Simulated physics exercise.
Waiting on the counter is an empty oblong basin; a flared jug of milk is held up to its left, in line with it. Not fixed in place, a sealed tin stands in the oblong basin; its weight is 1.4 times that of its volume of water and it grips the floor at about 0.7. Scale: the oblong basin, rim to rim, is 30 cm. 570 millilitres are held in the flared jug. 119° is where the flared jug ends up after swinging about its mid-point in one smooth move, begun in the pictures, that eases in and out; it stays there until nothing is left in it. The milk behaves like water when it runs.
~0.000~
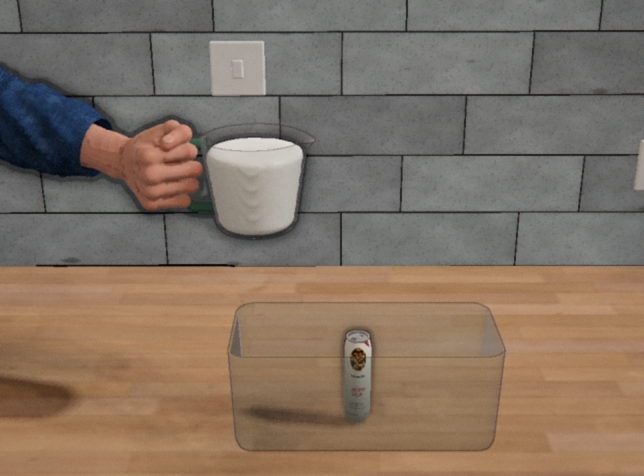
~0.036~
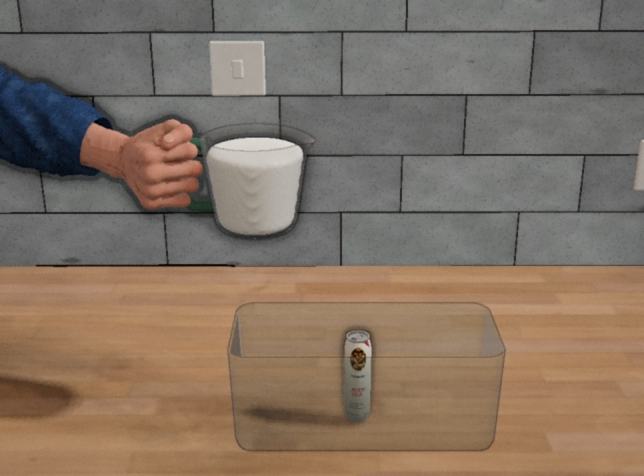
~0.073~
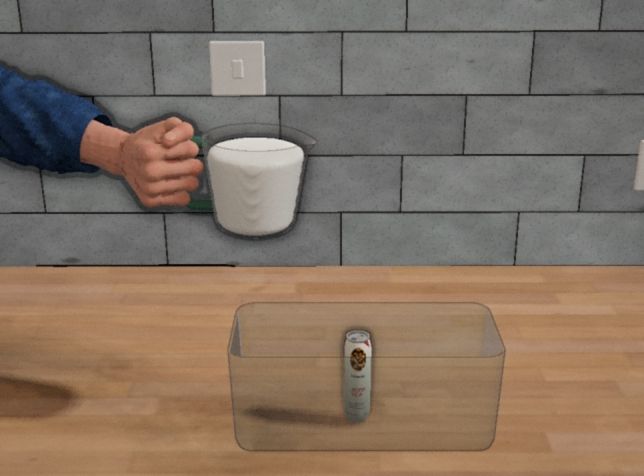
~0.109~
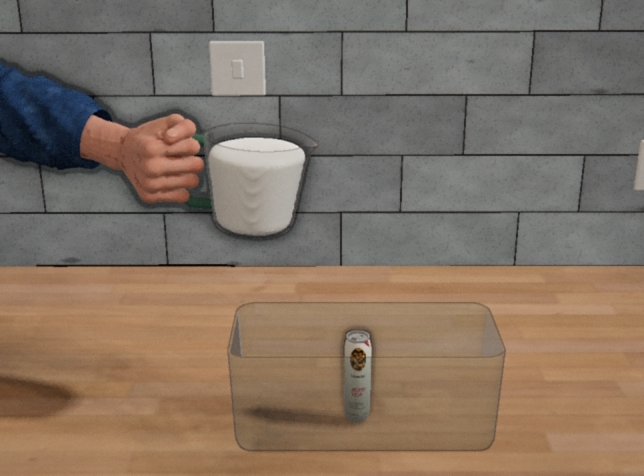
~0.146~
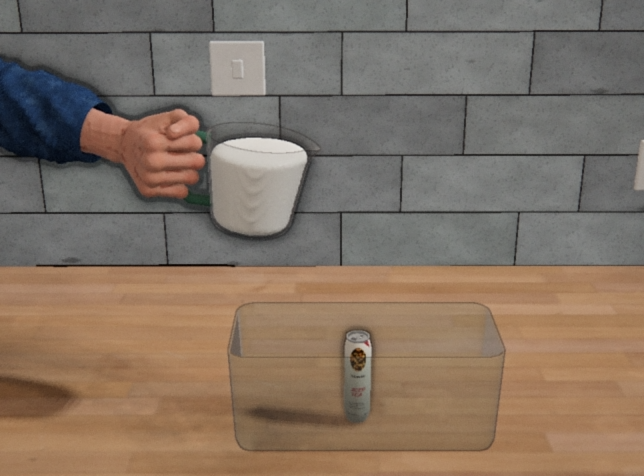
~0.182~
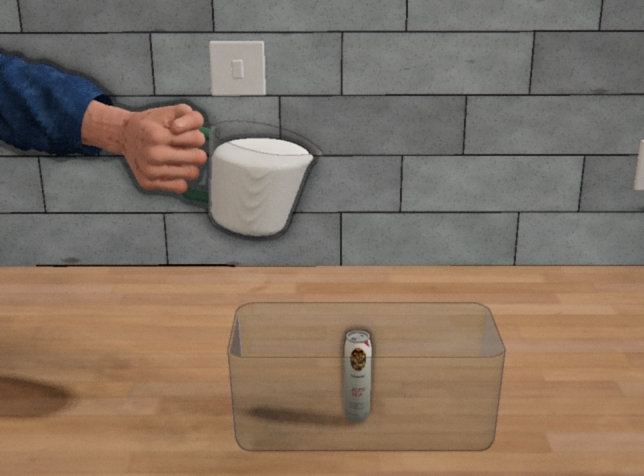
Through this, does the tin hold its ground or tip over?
The tin holds its ground.
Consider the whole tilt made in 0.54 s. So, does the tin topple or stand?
Then the tin tumbles.
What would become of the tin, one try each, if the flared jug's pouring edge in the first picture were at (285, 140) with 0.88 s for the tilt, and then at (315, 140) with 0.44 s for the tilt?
Try 1: Tipped over; try 2: Tipped over.
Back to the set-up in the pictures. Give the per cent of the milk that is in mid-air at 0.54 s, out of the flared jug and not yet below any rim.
Share: Roughly 32 per cent.
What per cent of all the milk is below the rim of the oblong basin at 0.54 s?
Roughly 7 percent of it.
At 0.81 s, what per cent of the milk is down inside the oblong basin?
It works out near 80 per cent.
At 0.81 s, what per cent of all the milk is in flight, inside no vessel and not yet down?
About 16 percent.
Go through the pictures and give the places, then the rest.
The first picture shows tilt 0°; pouring edge (316, 139); surface from (207, 149) to (303, 150); the oblong basin's rim runs from (233, 330) to (496, 330); the tin's top is at (358, 340).
The second picture shows tilt 1°; pouring edge (316, 139); surface from (207, 149) to (303, 150).
The third picture shows tilt 2°; pouring edge (317, 141); surface from (208, 149) to (304, 150).
The fourth picture shows tilt 4°; pouring edge (319, 143); surface from (210, 148) to (306, 151).
The fifth picture shows tilt 8°; pouring edge (321, 147); surface from (211, 148) to (308, 153).
The sixth picture shows tilt 12°; pouring edge (324, 152); surface from (214, 149) to (312, 153).
By 0.54 s the tilt is 80° and 61 per cent is still to pour; the tin stands where it began.
By 0.81 s the tilt is 117° and 5 per cent is still to pour; the tin stands where it began.
By 1.08 s the tilt is 119° and 0 per cent is still to pour; the tin stands where it began.
By 1.38 s the tilt is 119° and 0 per cent is still to pour; the tin stands where it began.
At rest the tin stands where it began.
